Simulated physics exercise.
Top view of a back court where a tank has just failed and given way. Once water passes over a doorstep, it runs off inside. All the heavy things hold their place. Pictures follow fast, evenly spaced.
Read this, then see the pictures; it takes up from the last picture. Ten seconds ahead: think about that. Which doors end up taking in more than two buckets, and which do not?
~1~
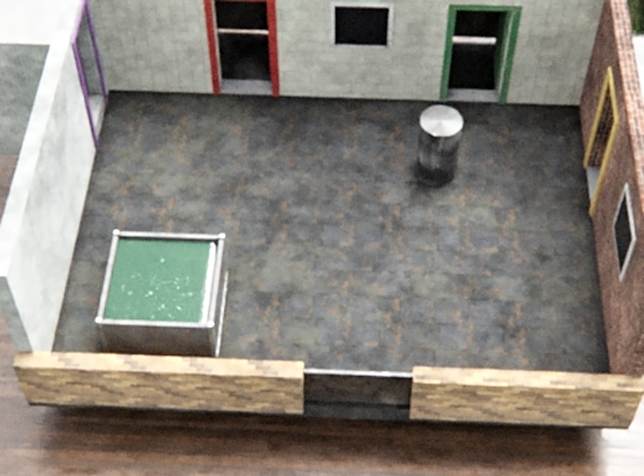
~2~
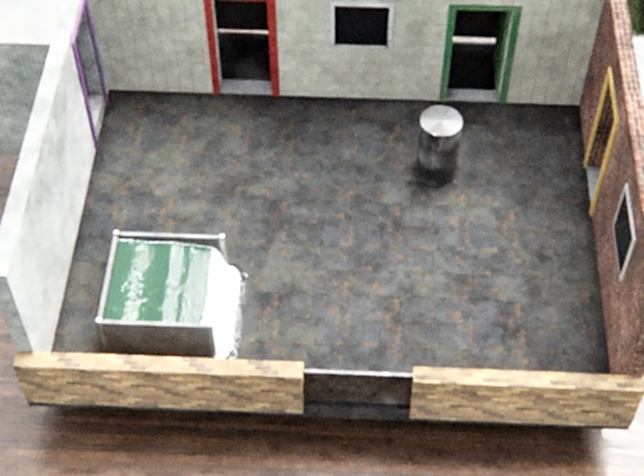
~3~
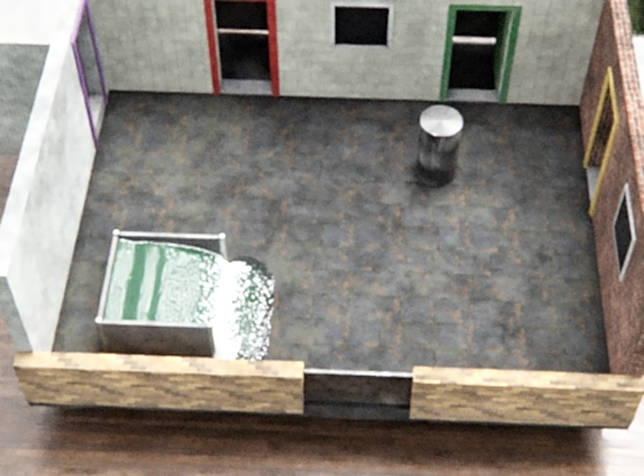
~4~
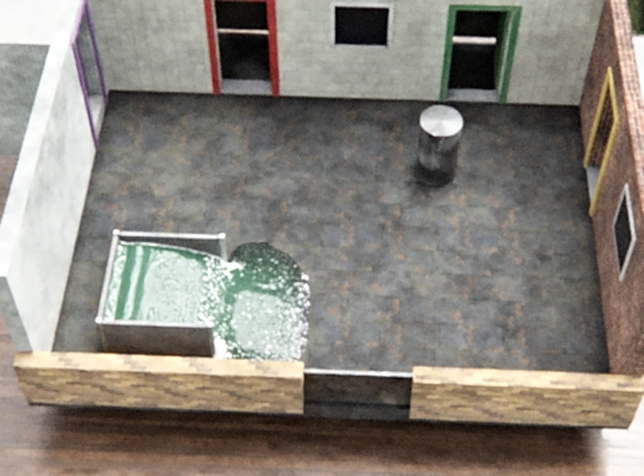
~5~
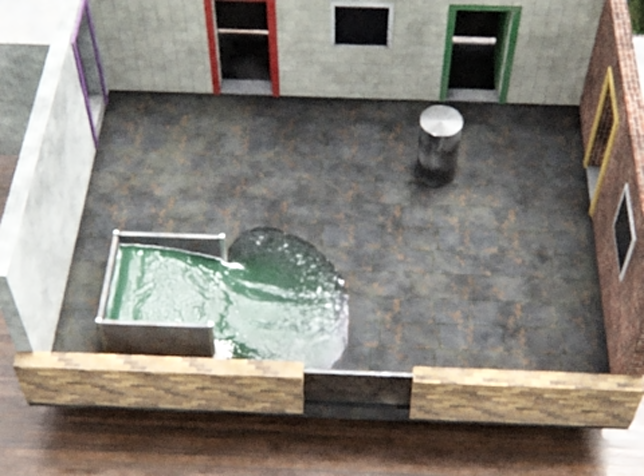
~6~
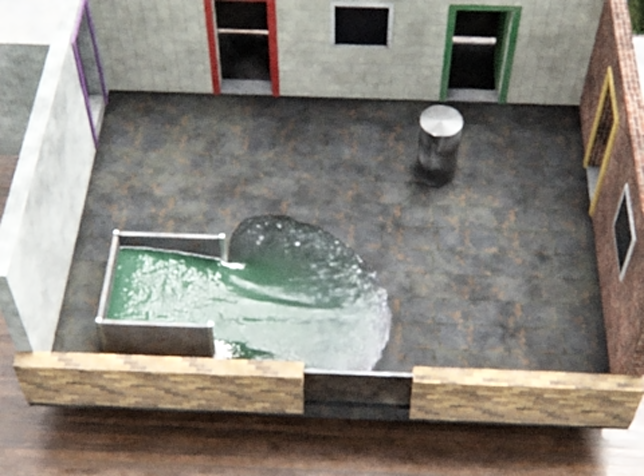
The purple door stays at two or below, the green door takes in more, the red door stays at two or below, the yellow door takes in more.
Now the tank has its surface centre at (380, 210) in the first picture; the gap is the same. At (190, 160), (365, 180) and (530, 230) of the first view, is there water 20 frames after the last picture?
Log: No flood; no flood; flood.
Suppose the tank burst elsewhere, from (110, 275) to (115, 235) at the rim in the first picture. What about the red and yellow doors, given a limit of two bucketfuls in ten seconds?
Red: Under the line; yellow: Under the line.
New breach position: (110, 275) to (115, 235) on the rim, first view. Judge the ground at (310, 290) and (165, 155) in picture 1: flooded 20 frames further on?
Still dry, Soaked.
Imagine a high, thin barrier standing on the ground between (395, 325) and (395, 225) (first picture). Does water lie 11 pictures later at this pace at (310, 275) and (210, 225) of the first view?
Soaked, not wet.
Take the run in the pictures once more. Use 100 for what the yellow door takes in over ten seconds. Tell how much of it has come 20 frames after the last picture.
Roughly 25 percent.
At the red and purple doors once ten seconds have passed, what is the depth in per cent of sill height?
I'd put it at close to 30 and 0 per cent.
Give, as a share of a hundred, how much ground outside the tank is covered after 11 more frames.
Roughly 45 %.
A moment on, water covers 35 % of the floor; the purple door not reached, the green door not reached, the red door not reached, the yellow door not reached.
Next, water covers 45 % of the floor; the purple door not reached, the green door not reached, the red door not reached, the yellow door not reached.
Then, water covers 50 % of the floor; the purple door not reached, the green door not reached, the red door not reached, the yellow door under two buckets in.
Later, water covers 60 % of the floor; the purple door not reached, the green door under two buckets in, the red door not reached, the yellow door over two buckets in.
In the end, water covers 85 % of the floor; the purple door not reached, the green door over two buckets in, the red door wet at the sill, nothing in, the yellow door over two buckets in.
